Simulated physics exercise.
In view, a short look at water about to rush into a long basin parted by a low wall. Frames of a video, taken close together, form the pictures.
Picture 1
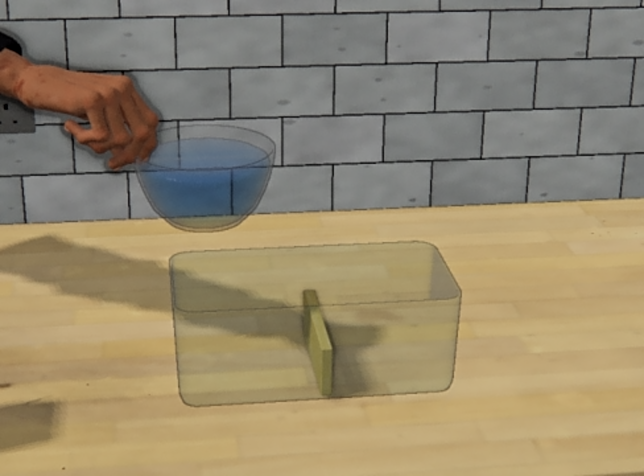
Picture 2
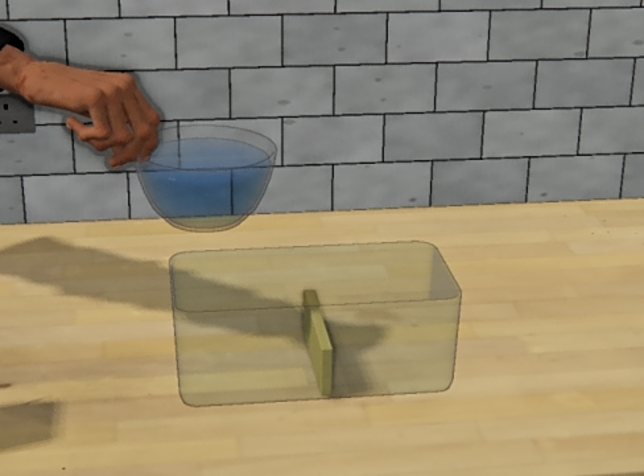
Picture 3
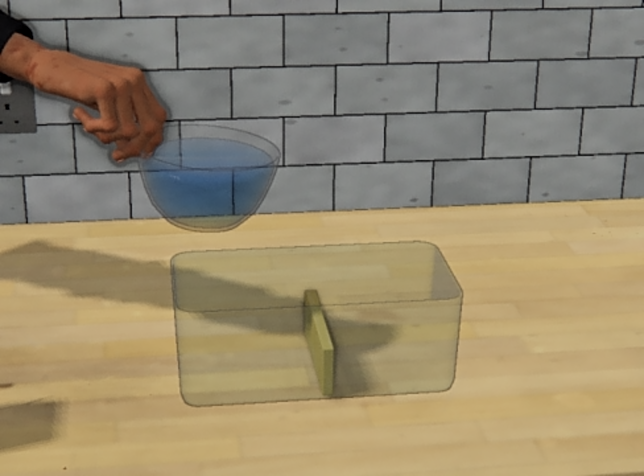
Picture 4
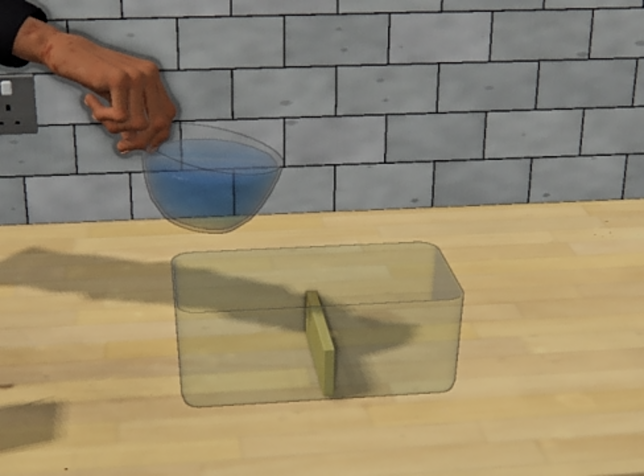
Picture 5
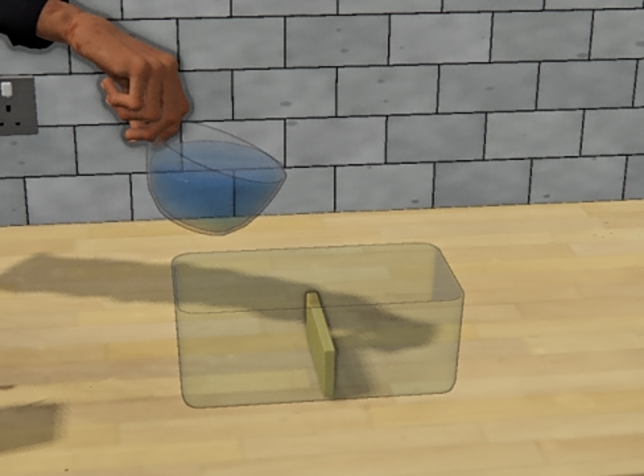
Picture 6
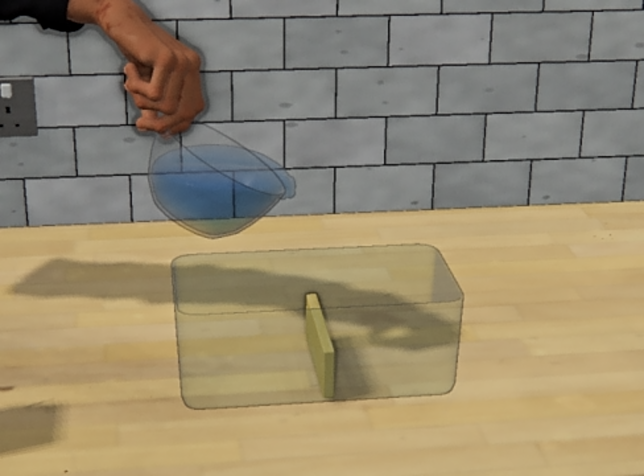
A hand tilting a clear bowl of blue water rightward above a divided transparent basin, the water starting to bulge over the rim.
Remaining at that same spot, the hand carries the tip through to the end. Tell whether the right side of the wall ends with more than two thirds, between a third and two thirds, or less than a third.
The right side ends with between a third and two thirds.
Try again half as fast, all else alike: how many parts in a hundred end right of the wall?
Result: Roughly 70 %.
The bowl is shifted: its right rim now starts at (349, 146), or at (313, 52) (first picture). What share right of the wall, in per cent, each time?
Estimate, first then second: 95 per cent and 85 per cent.
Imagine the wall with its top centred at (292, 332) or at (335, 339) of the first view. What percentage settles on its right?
80 % and 35 %, roughly.
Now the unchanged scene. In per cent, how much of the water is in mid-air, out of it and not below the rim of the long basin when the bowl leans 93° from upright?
Airborne share: Approx. 30 %.
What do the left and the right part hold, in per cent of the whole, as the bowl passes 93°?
Split is about 15 % to the left and 40 % to the right.
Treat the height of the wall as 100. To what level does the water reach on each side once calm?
I'd say close to 30 per cent on the left side and 30 on the right.
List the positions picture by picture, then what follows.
Tilt 0°; pouring edge (274, 146); surface from (137, 159) to (270, 154); the long basin's rim runs from (172, 283) to (448, 270); the wall's top is at (318, 320), in the first picture.
Tilt 1°; pouring edge (275, 148); surface from (137, 158) to (271, 155), in the second picture.
Tilt 6°; pouring edge (279, 153); surface from (140, 156) to (274, 157), in the third picture.
Tilt 12°; pouring edge (282, 162); surface from (146, 156) to (278, 160), in the fourth picture.
Tilt 22°; pouring edge (284, 174); surface from (149, 159) to (284, 168); 1 per cent is over the edge, in the fifth picture.
Tilt 32°; pouring edge (283, 189); surface from (152, 165) to (283, 179); 6 per cent is over the edge, in the sixth picture.
A moment on, the bowl is tipped on its side and 20 per cent is still to pour, 13 is left of the wall and 38 right of it.
Next, the bowl is tipped right over and 0 per cent is still to pour, 47 is left of the wall and 49 right of it.
Then the bowl is tipped right over and 0 per cent is still to pour, 50 is left of the wall and 49 right of it.
Later the bowl is tipped right over and 0 per cent is still to pour, 50 is left of the wall and 49 right of it.
At rest 50 per cent lies left of the wall, 49 right of it and 1 outside.
